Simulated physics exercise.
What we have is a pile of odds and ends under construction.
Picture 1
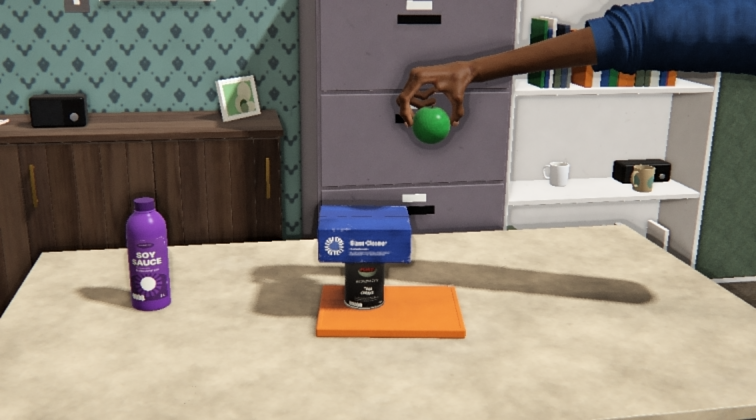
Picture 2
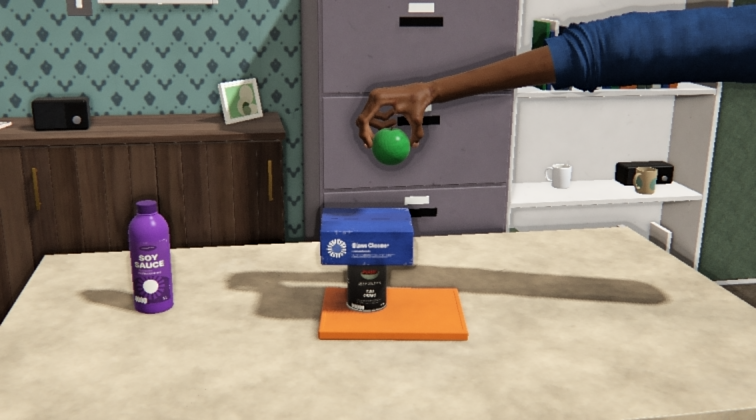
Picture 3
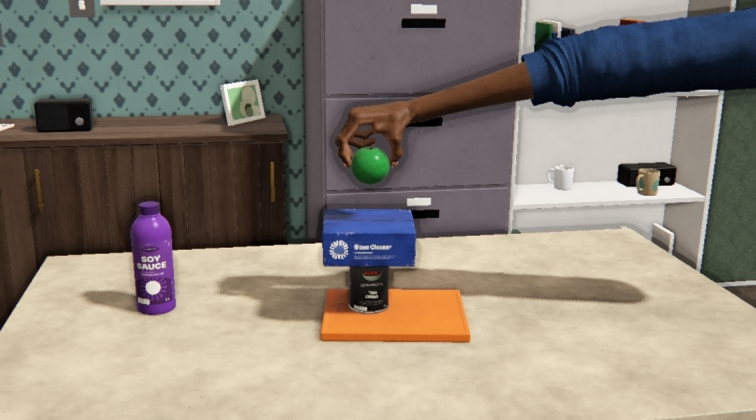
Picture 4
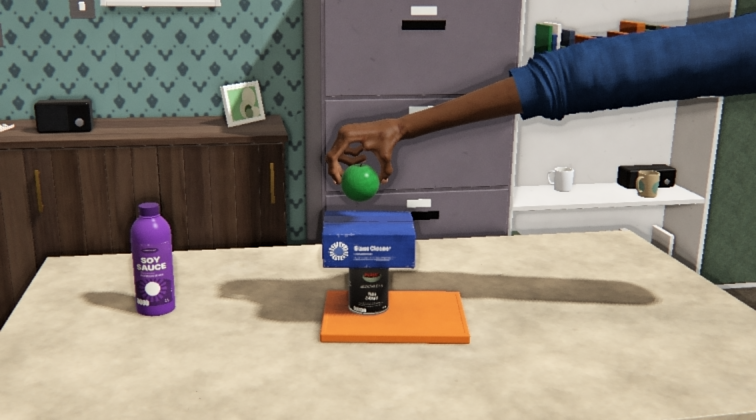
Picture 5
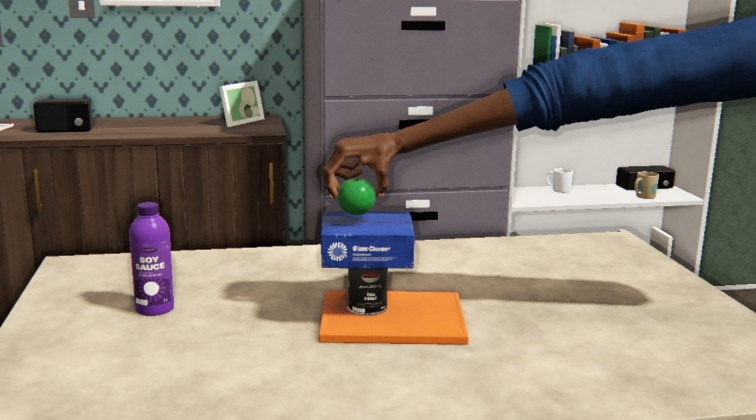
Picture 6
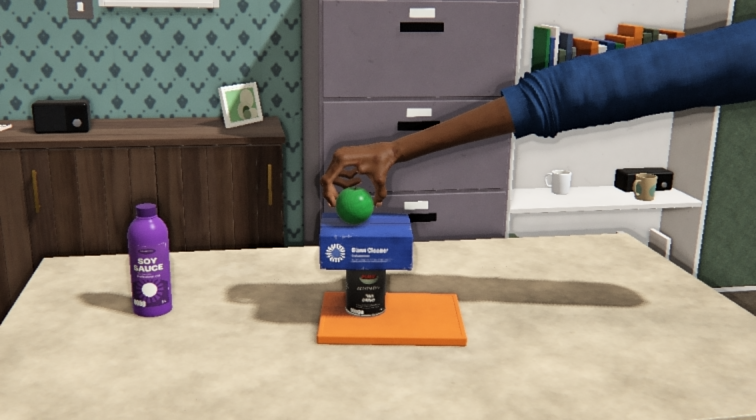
The video shows a hand lowering a green apple leftward and down onto a blue box, which sits on a black can on an orange board, while a purple soy sauce bottle stands to the left.
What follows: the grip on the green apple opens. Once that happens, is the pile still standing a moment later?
I expect nothing will drop.
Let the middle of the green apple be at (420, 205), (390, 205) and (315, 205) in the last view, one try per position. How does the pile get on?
First the pile topples, second it remains standing, third it topples.
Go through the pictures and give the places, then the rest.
In the first frame, still above its spot; green apple (431, 125); purple bottle (148, 253).
In the second frame, still above its spot; green apple (391, 146); blue box (366, 236).
In the third frame, still above its spot; green apple (370, 166); purple bottle (153, 257).
In the fourth frame, still above its spot; green apple (360, 183); blue box (368, 239).
In the fifth frame, still above its spot; green apple (356, 197); purple bottle (151, 258).
In the sixth frame, in place under the hand; green apple (355, 206); blue box (366, 241).
Then, 0.90 s after the last picture, nothing has stirred.
Then, 2.00 s after the last picture, green apple resting near (354, 206).
At rest, all 5 in place. Seen from the same camera at the end, green apple near (354, 206). The pile holds.
